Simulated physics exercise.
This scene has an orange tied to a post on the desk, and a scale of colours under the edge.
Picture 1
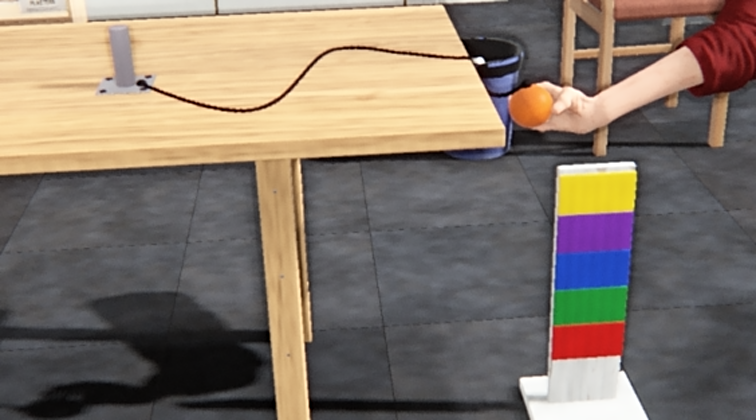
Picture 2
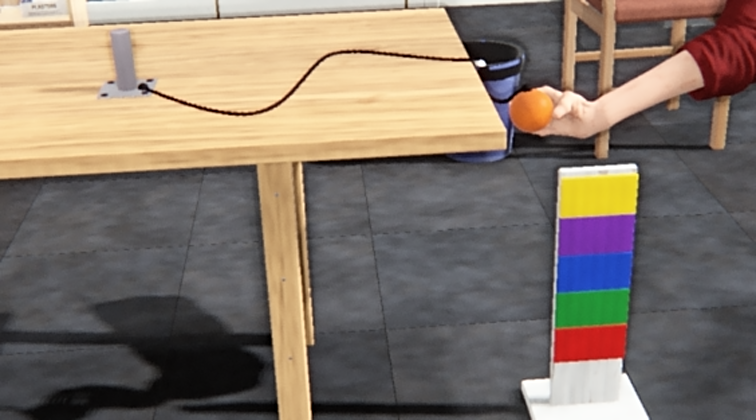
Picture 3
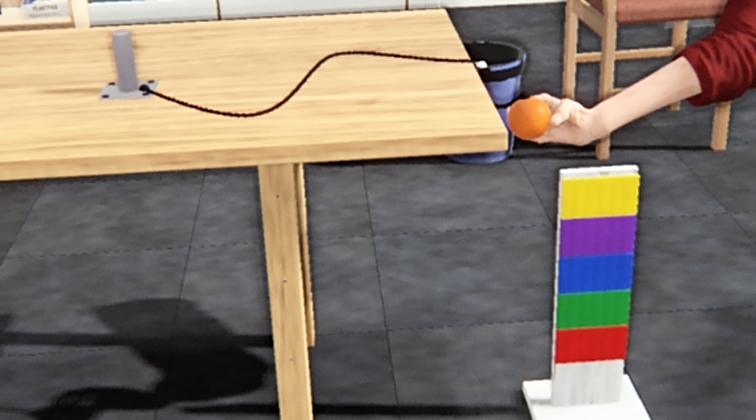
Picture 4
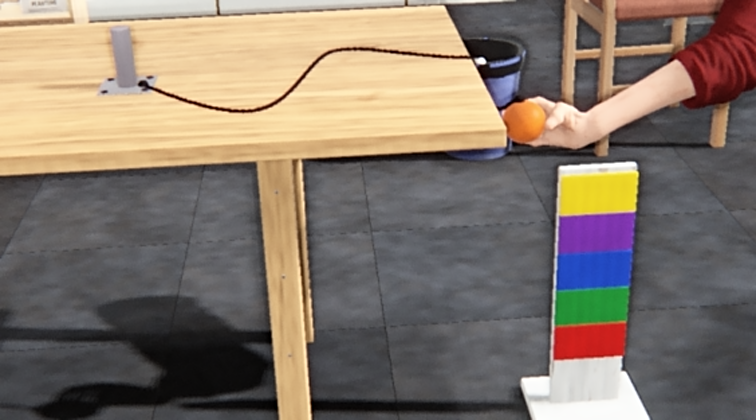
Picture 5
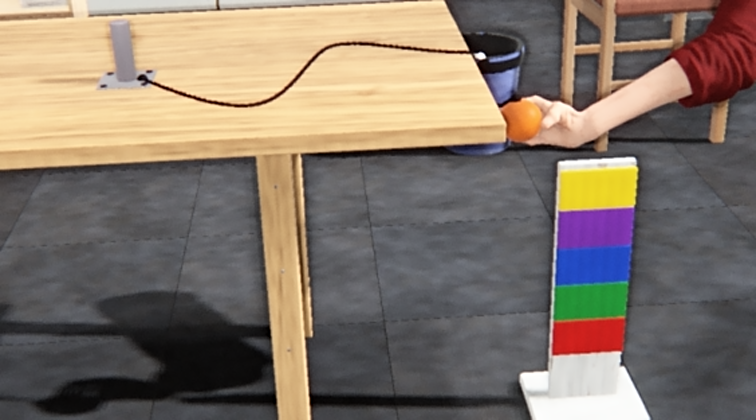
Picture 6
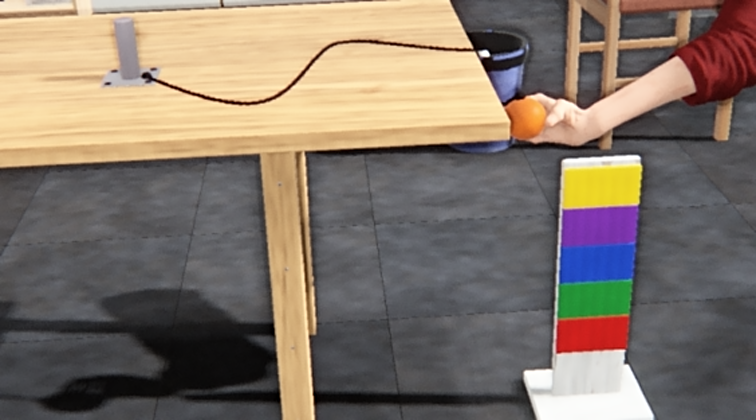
A hand in a red sleeve holds an orange just off the right edge of a pale wooden desk, seen from slightly above in a room with a dark tiled floor. A dark cord curves across the desktop from a small grey post, and below stands a white board banded yellow, purple, blue, green and red. The hand lowers the orange slightly and shifts it a little left, while the view wobbles faintly.
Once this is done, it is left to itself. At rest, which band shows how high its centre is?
The green band shows it.
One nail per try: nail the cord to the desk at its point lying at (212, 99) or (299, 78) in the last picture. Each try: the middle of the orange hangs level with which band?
Results, in sequence: Blue / purple.
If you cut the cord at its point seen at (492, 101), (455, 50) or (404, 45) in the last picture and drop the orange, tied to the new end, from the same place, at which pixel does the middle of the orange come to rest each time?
Taking the tries in order gives (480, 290), (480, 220) and (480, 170).
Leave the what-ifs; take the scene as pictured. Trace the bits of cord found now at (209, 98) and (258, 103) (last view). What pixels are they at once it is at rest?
First: (249, 74). Second: (302, 72).
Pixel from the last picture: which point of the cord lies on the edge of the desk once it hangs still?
Look near (328, 48).
A little later, orange near (449, 315); level with green.
Next, orange near (497, 315); level with green.
When it is over, orange near (479, 322); level with green. Its middle rests at the green band.
